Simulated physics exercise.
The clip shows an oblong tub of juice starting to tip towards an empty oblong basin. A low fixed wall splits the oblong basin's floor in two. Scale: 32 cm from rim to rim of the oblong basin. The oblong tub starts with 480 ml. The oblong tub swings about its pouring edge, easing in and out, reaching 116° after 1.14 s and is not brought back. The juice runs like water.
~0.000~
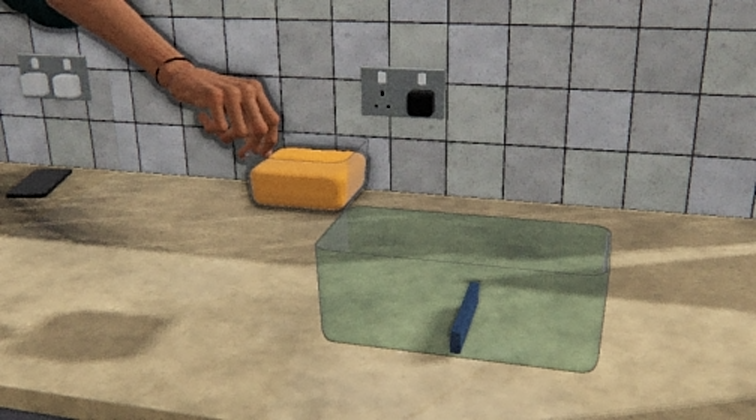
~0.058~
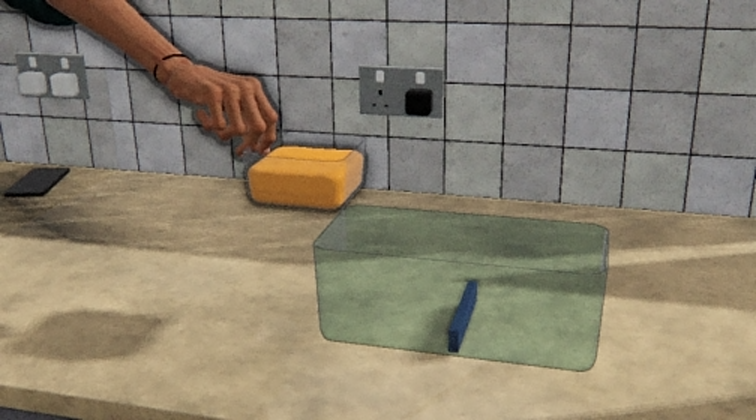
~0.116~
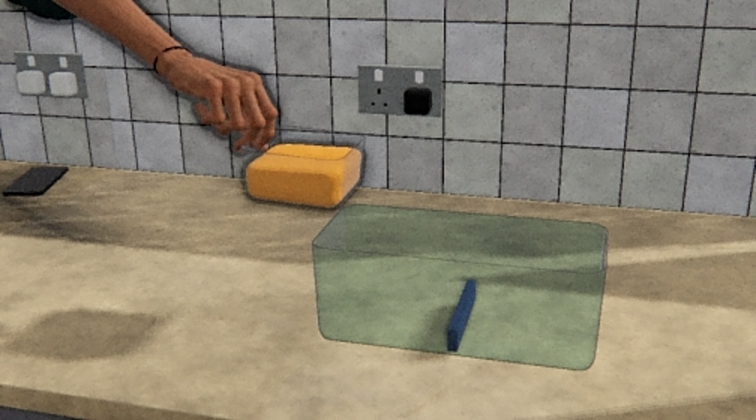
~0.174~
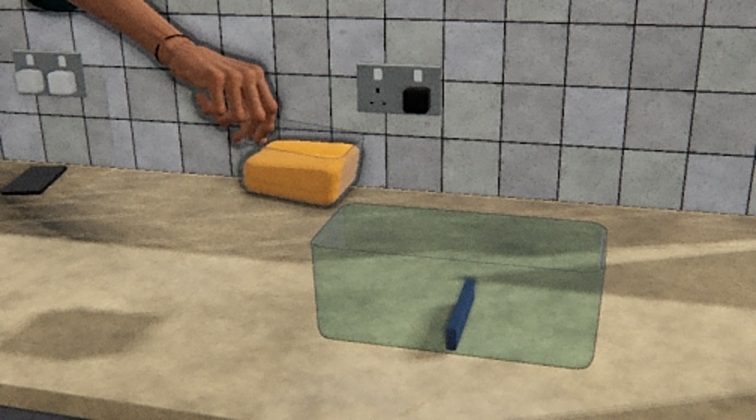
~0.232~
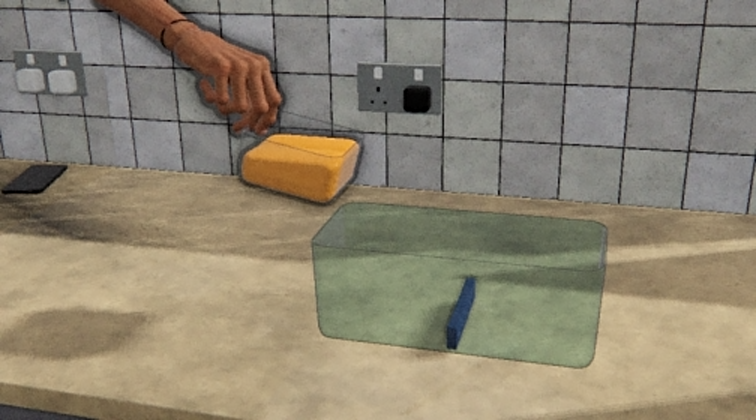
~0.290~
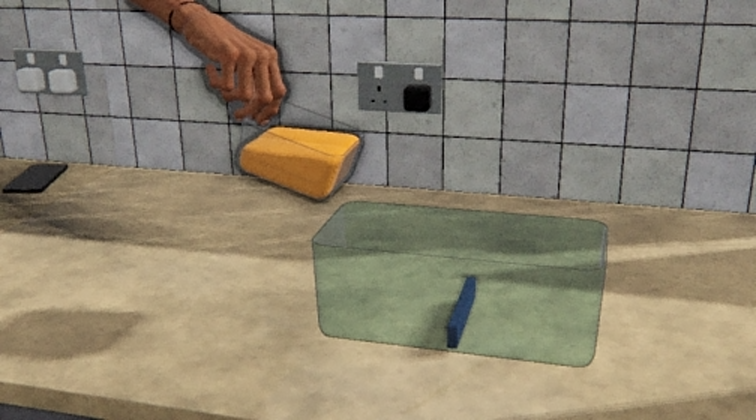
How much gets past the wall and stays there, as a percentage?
About 11 per cent.
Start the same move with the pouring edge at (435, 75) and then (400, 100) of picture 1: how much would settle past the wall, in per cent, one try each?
First 85, then 80 per cent.
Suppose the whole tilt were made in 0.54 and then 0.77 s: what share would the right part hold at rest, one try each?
In turn about 25 and 20 per cent.
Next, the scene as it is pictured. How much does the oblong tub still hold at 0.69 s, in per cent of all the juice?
Near 38 in a hundred.
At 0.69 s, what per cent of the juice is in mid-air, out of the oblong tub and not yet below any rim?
About 42 per cent.
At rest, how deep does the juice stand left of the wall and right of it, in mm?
Left about 20 mm, right about 2 mm.
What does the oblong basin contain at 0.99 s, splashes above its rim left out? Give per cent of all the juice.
About 88 per cent.
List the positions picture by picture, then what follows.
Tilt 0°; pouring edge (358, 151); surface from (266, 158) to (357, 165); the oblong basin's rim runs from (331, 227) to (609, 252); the wall's top is at (466, 307), in the first frame.
Tilt 1°; pouring edge (356, 150); surface from (263, 157) to (355, 163), in the second frame.
Tilt 3°; pouring edge (354, 149); surface from (261, 155) to (354, 160), in the third frame.
Tilt 7°; pouring edge (353, 149); surface from (259, 151) to (352, 156), in the fourth frame.
Tilt 11°; pouring edge (353, 148); surface from (258, 144) to (352, 152), in the fifth frame.
Tilt 18°; pouring edge (354, 147); surface from (257, 138) to (352, 147), in the sixth frame.
After 0.69 s the tilt is 78° and 38 per cent is still to pour, 19 is left of the wall and 0 right of it.
After 0.99 s the tilt is 111° and 3 per cent is still to pour, 81 is left of the wall and 6 right of it.
After 1.30 s the tilt is 116° and 0 per cent is still to pour, 89 is left of the wall and 10 right of it.
After 1.64 s the tilt is 116° and 0 per cent is still to pour, 87 is left of the wall and 11 right of it.
In the end 87 per cent lies left of the wall, 11 right of it and 1 outside.
